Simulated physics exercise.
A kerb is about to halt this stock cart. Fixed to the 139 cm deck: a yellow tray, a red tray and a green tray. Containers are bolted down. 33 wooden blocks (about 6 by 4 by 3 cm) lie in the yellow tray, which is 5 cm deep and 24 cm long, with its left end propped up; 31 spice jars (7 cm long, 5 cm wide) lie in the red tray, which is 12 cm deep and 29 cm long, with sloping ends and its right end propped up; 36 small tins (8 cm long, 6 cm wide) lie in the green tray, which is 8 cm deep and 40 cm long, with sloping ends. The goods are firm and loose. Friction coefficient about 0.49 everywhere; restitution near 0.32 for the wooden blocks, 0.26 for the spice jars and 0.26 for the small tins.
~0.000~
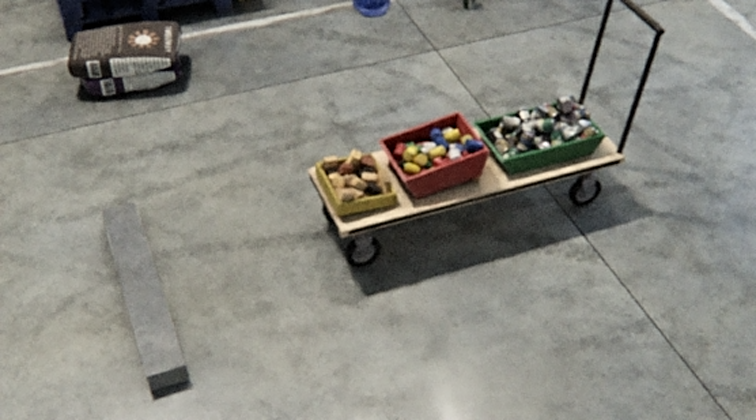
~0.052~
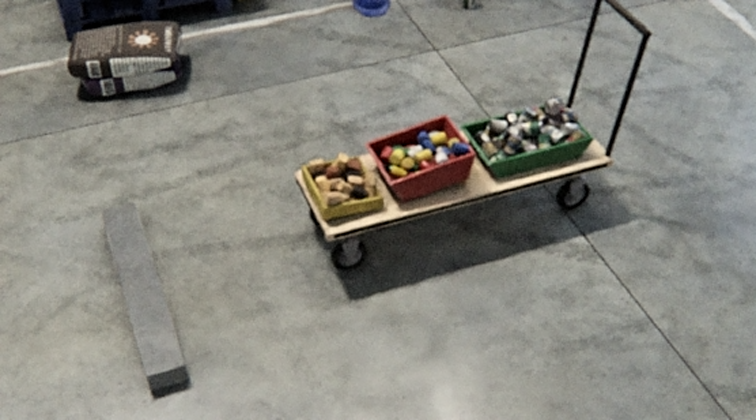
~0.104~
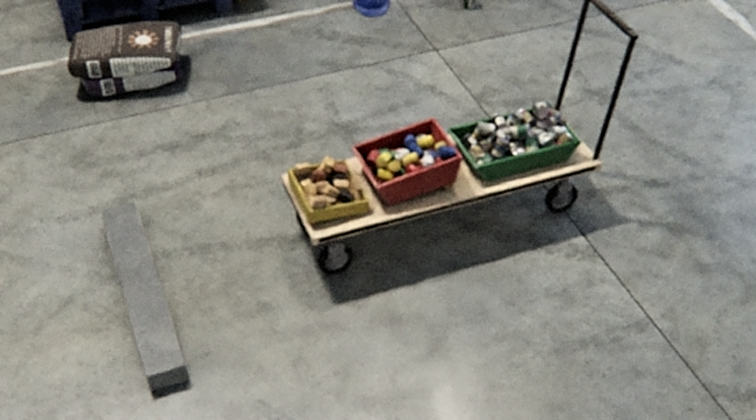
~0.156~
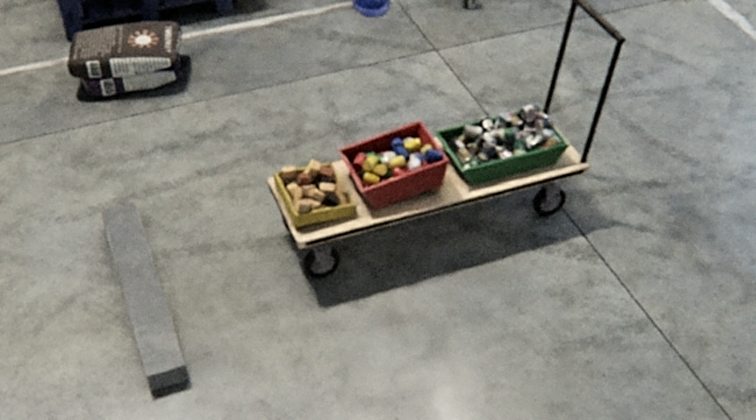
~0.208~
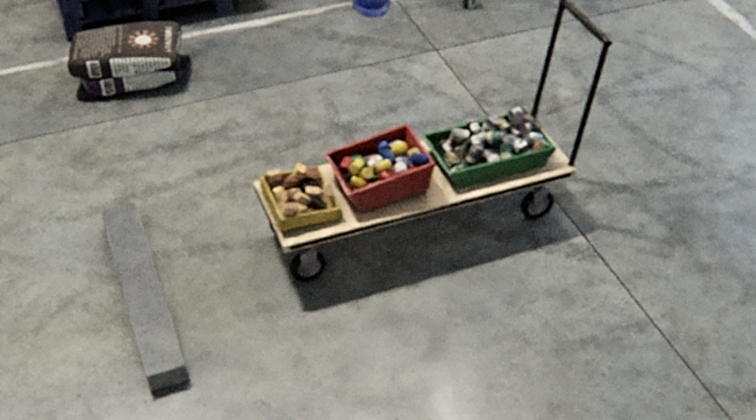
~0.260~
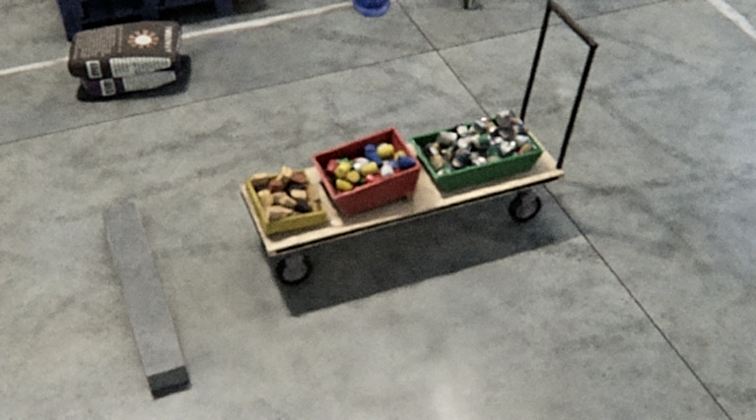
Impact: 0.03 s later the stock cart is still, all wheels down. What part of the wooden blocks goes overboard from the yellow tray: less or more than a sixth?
It sheds fewer than one in six of them.
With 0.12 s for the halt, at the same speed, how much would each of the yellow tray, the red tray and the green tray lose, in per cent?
In that case yellow tray 10, red tray 0, green tray 0 per cent.
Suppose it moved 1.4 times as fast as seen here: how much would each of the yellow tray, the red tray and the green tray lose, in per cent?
In that case yellow tray 20, red tray 0, green tray 0 per cent.
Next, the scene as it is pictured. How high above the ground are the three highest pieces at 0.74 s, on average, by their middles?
Roughly 46 cm.
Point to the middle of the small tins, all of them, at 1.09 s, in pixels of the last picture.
Near (371, 178).
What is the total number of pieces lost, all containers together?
About 2.
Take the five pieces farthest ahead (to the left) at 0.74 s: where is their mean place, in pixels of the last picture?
At about (152, 237).
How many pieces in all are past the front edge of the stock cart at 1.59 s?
About 1.
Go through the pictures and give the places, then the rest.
In the first picture (places track the rim corner closest to us here), yellow tray (341, 203); green tray (504, 160); 80 cm to go; all still inside.
Yellow tray (327, 207); green tray (491, 163); 74 cm to go, in the second picture.
Yellow tray (313, 211); green tray (477, 166); 67 cm to go, in the third picture.
Yellow tray (298, 214); green tray (464, 170); 61 cm to go, in the fourth picture.
Yellow tray (283, 218); green tray (451, 173); 54 cm to go, in the fifth picture.
Yellow tray (269, 222); green tray (437, 177); 48 cm to go; all still inside, in the sixth picture.
After 0.64 s, contact.
After 0.74 s, the yellow tray is down by 1 of 33, the red tray has all 31 and the green tray has all 36.
After 0.86 s, the yellow tray is down by 1 of 33, the red tray has all 31 and the green tray has all 36.
After 1.09 s, the yellow tray is down by 2 of 33, the red tray has all 31 and the green tray has all 36.
Outcome (at 1.59 s), the yellow tray is down by 2 of 33, the red tray has all 31 and the green tray has all 36. Asked share, 2 of 33, 6 per cent.
